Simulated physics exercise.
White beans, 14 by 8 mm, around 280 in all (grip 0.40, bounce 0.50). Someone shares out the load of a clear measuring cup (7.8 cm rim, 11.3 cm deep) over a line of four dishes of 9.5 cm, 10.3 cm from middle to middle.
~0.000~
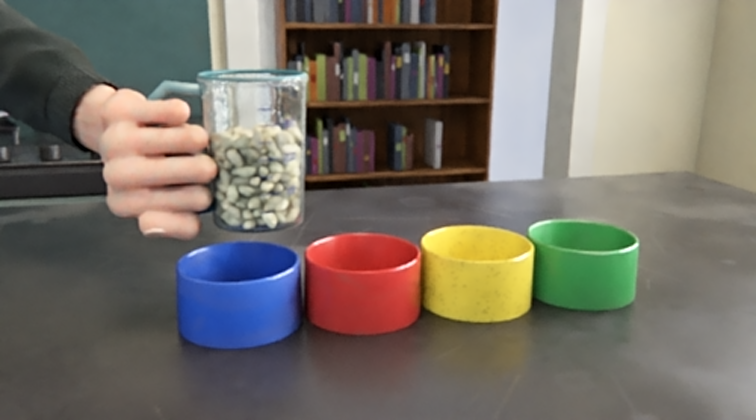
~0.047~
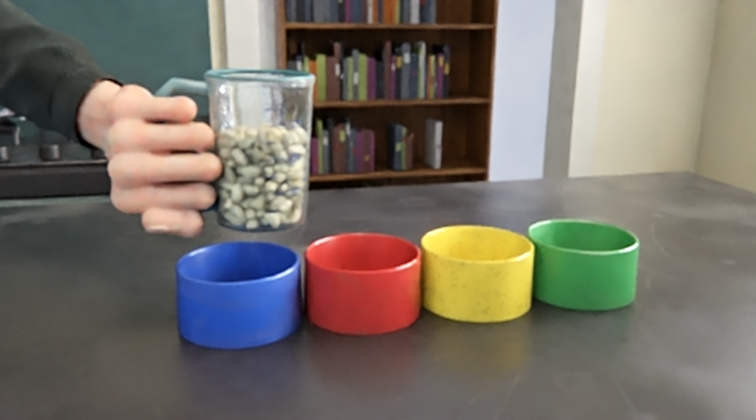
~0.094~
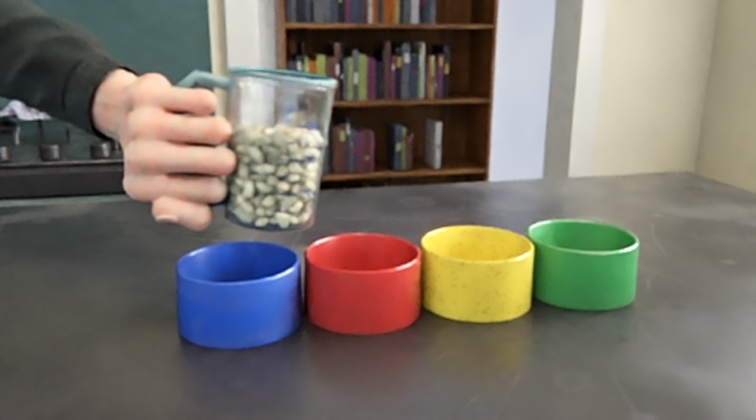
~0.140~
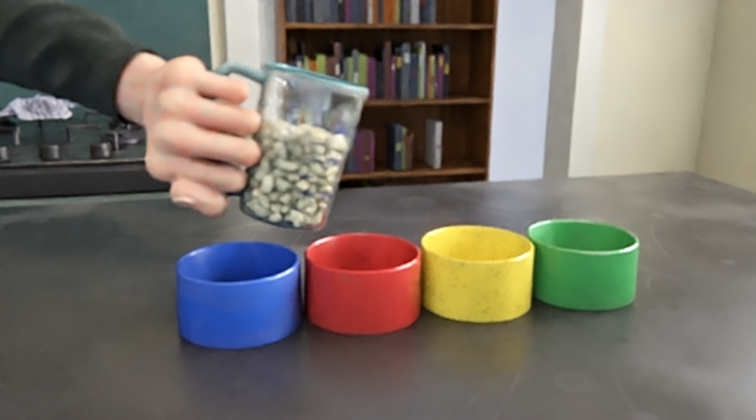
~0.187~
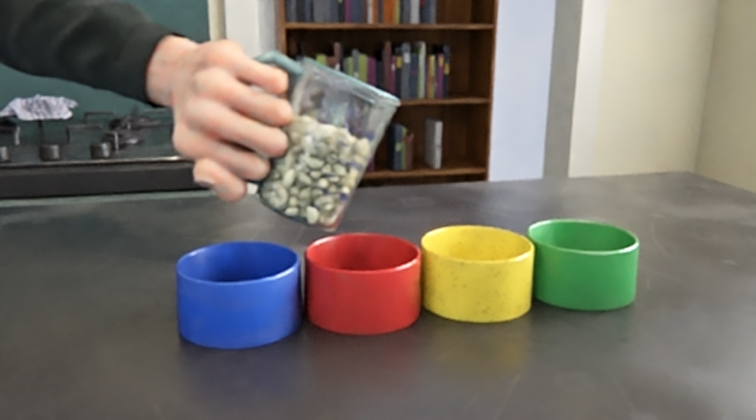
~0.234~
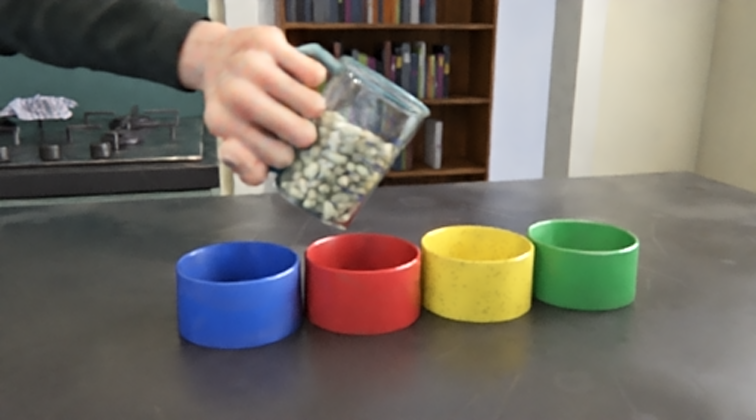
A hand moving a clear measuring cup of white beans rightward above blue, red, yellow and green dishes, tilting it steadily.
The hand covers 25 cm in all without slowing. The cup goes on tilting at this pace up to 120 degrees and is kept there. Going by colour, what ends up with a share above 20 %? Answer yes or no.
Red: No, blue: No, green: Yes, yellow: No, counter: Yes.
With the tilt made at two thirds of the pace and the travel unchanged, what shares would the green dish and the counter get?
In that case green 90; counter 10.
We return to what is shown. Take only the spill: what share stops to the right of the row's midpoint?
Roughly 100 per cent.
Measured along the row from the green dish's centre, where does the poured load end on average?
About 5 cm to its right.
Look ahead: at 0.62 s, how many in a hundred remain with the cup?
Some 100 per cent of the load.
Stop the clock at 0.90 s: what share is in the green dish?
About 65 per cent by then.
After 0.47 s, tilt 78 degrees; cup holds 100 %.
After 0.62 s, tilt 106 degrees; cup holds 100 %.
After 0.90 s, tilt 120 degrees; cup holds 5 %, green 65 %.
At rest (2.3 s), red 0 %, blue 0 %, green 70 %, yellow 0 %, counter 30 %.
